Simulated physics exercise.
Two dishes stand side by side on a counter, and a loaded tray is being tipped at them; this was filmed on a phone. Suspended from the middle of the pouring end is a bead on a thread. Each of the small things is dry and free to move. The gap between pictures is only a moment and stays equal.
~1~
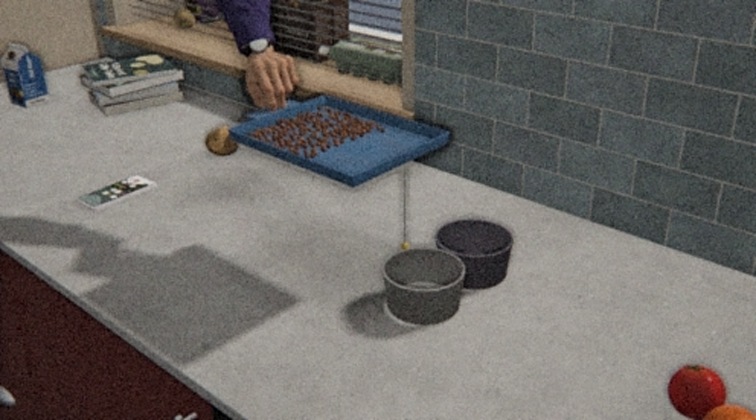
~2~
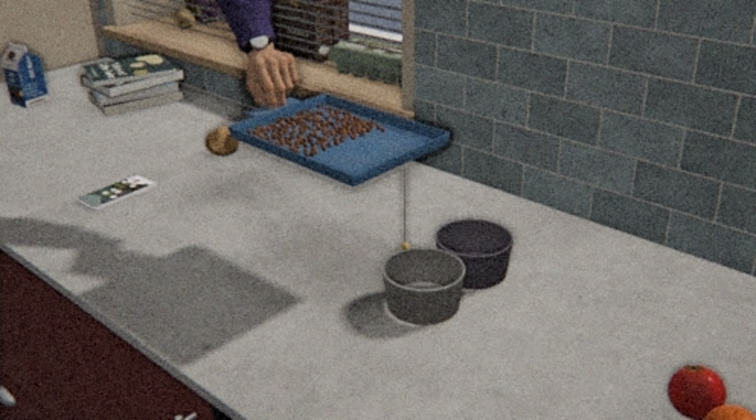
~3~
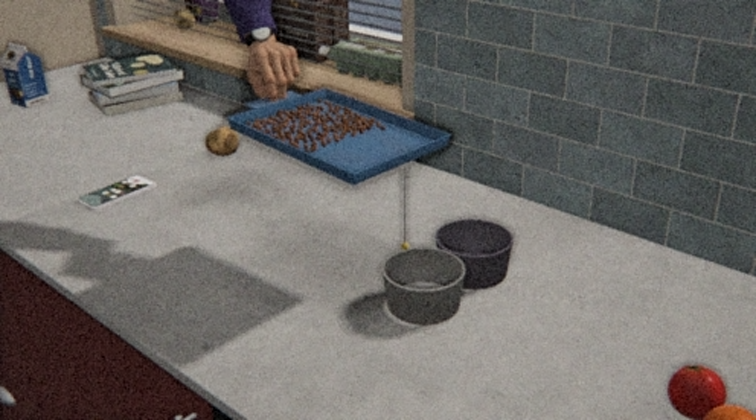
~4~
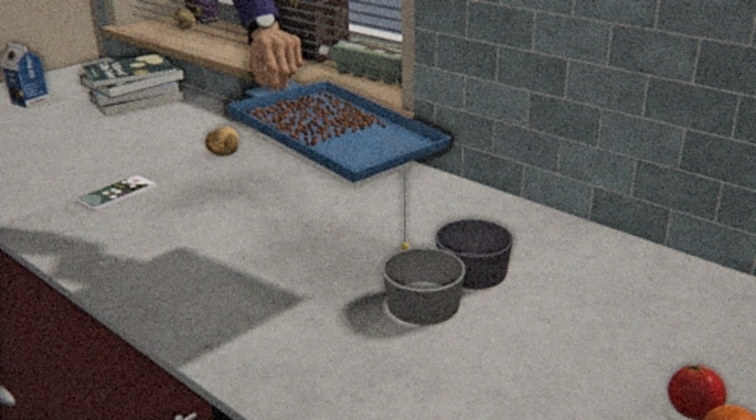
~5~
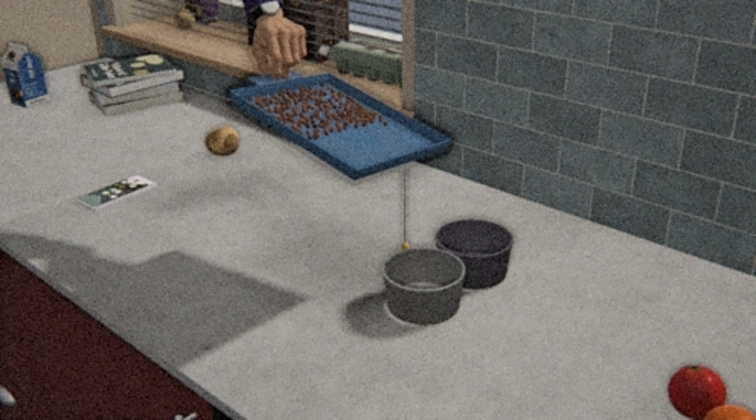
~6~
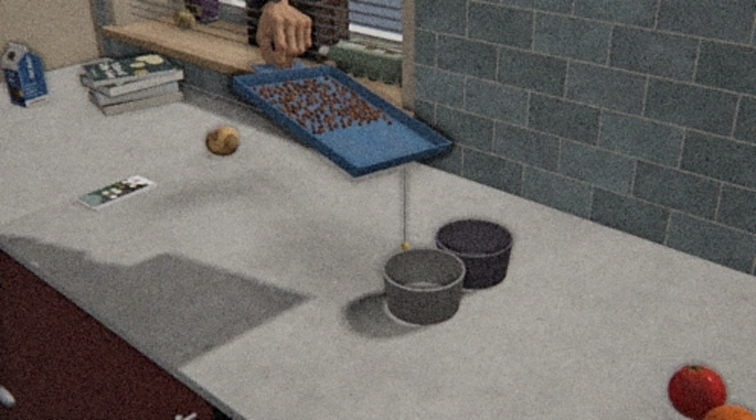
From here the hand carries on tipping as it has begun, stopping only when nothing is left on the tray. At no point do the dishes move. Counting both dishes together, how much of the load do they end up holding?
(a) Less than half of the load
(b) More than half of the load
More than half of the load.
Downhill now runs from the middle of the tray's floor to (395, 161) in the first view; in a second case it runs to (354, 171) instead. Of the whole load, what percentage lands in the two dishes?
Close to 80 percent first and close to 0 percent second.
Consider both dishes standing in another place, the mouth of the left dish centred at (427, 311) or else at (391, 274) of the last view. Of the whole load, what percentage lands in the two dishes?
In the first position around 0 percent, in the second around 90 percent.
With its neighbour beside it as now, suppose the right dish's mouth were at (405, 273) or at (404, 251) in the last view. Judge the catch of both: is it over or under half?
Catch, run one: Below the halfway mark; run two: Below the halfway mark.
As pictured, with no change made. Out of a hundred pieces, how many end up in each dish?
0 percent ends in the left dish, 80 percent in the right.
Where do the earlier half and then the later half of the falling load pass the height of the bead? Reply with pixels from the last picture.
The opening part goes through (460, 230); what follows goes through (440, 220).
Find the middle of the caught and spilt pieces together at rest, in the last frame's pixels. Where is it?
Close to (472, 265).
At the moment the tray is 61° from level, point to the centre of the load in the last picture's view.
The middle of the pieces sits at roughly (434, 155).
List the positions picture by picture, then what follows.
The first picture shows corners of the pouring end near (353, 175) and (447, 132), level; middle of the load near (315, 132), cereal balls; left dish near (455, 297); right dish near (504, 264); bead on its thread near (405, 246).
The second picture shows corners of the pouring end near (353, 174) and (447, 133), level; middle of the load near (315, 131).
The third picture shows corners of the pouring end near (354, 173) and (447, 134), tipped barely, lowest at the right corner; middle of the load near (315, 126).
The fourth picture shows corners of the pouring end near (355, 171) and (448, 137), tipped a little, lowest at the right corner; middle of the load near (316, 119).
The fifth picture shows corners of the pouring end near (356, 168) and (448, 139), tipped a little, lowest at the right corner; middle of the load near (318, 111).
The sixth picture shows corners of the pouring end near (358, 166) and (448, 142), tipped clearly, lowest at the right corner; middle of the load near (322, 105), near two thirds on the move; left dish near (455, 297); right dish near (504, 264).
Shortly afterwards, tray tipped steeply; near two thirds on the tray; near a quarter in the right dish; only a few outside both; near a quarter in the air.
Next, tray tipped right over; near a third on the tray; only a few in the left dish; near half in the right dish; only a few outside both; near a quarter in the air.
Some moments later, tray tipped past a quarter turn; only a few in the left dish; the bulk in the right dish; near a quarter outside both.
In the end, tray tipped past a quarter turn; only a few in the left dish; the bulk in the right dish; near a quarter outside both.
